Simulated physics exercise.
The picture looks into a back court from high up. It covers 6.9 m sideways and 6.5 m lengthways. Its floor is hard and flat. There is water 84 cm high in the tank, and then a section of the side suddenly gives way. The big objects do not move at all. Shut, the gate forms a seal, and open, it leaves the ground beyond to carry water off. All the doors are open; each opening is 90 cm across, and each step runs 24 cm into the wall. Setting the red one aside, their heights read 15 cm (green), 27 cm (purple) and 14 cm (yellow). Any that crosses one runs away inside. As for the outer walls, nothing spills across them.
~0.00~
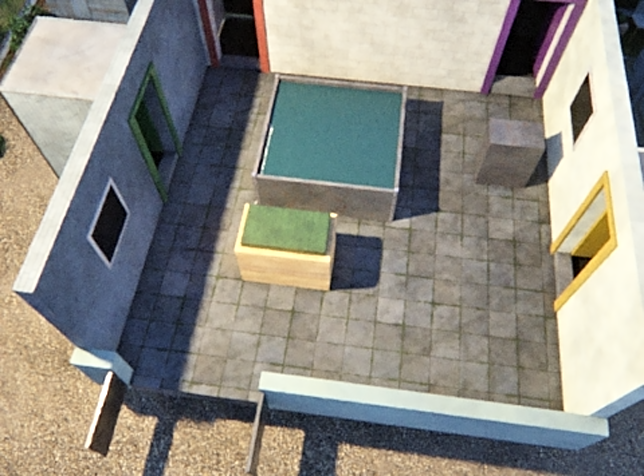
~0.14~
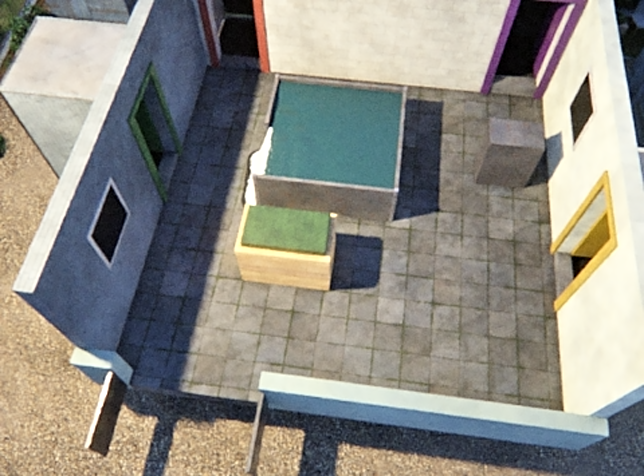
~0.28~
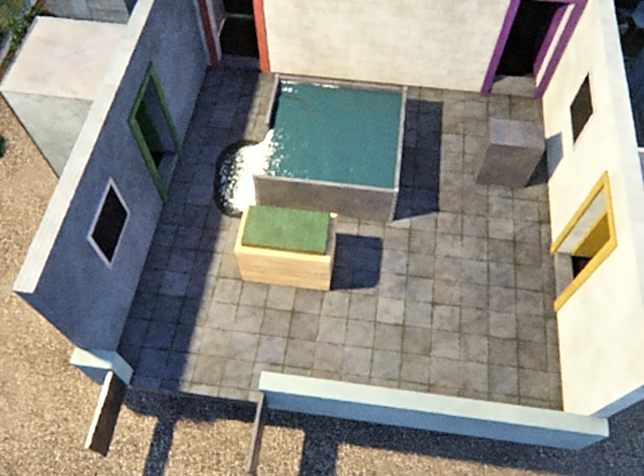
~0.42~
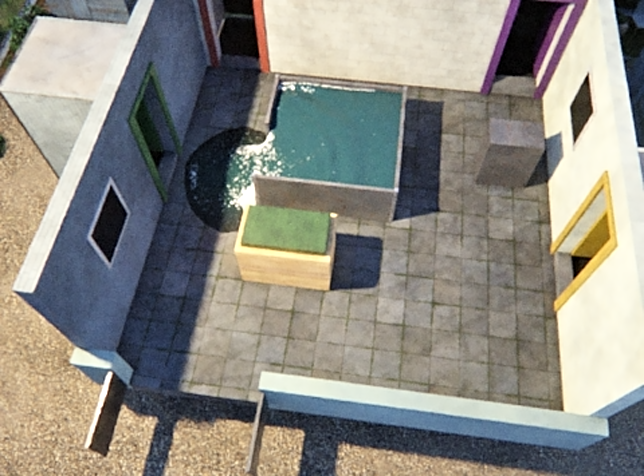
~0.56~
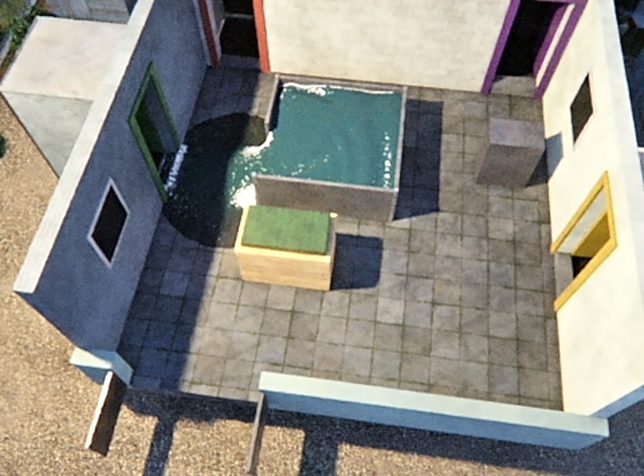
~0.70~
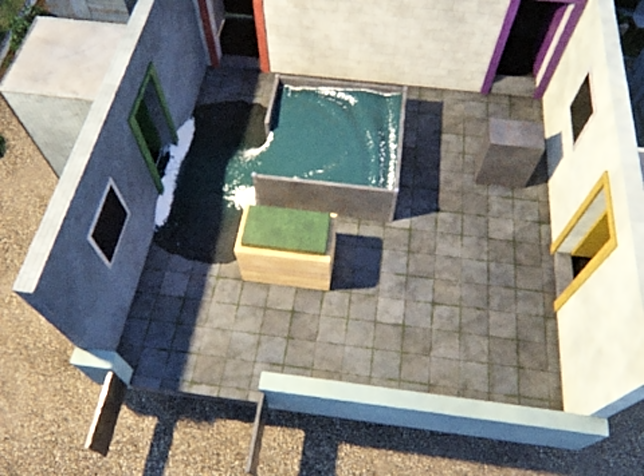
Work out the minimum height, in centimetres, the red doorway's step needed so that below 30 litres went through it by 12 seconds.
The minimum is roughly 20 cm.
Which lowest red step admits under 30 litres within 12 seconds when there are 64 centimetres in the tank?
15 cm.
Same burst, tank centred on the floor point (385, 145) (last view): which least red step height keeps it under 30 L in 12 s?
Then roughly 24 cm.
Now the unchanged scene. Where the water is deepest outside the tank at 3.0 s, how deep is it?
Around 36 centimetres.
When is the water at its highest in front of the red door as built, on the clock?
I'd say near 2.4 seconds.
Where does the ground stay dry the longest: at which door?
Door: Yellow.
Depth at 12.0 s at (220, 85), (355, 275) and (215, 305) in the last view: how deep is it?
Close to 9, 1 and 2 cm deep.
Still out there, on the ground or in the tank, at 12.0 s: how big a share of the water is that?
Something like 48 per cent of it remains.
After 1.4 s water covers 20 % of the floor, deepest (50 cm) near (259, 187); it has not reached the red door.
After 3.0 s water covers 35 % of the floor, deepest (36 cm) near (173, 177); 22 cm at the red door, 71 litres in over its 11 cm step.
After 12.0 s water covers 90 % of the floor, deepest (11 cm) near (532, 110); 8 cm at the red door, 196 litres in over its 11 cm step.
At the red door as built, the water arrived by 1.6 s and peaked near 24 cm at 2.4 s.
Run again over the same 12 s with other heights there, 48 litres in over 18 cm, 7 litres over 24.5 cm. The limit of 30 litres is kept from about 20 cm up.
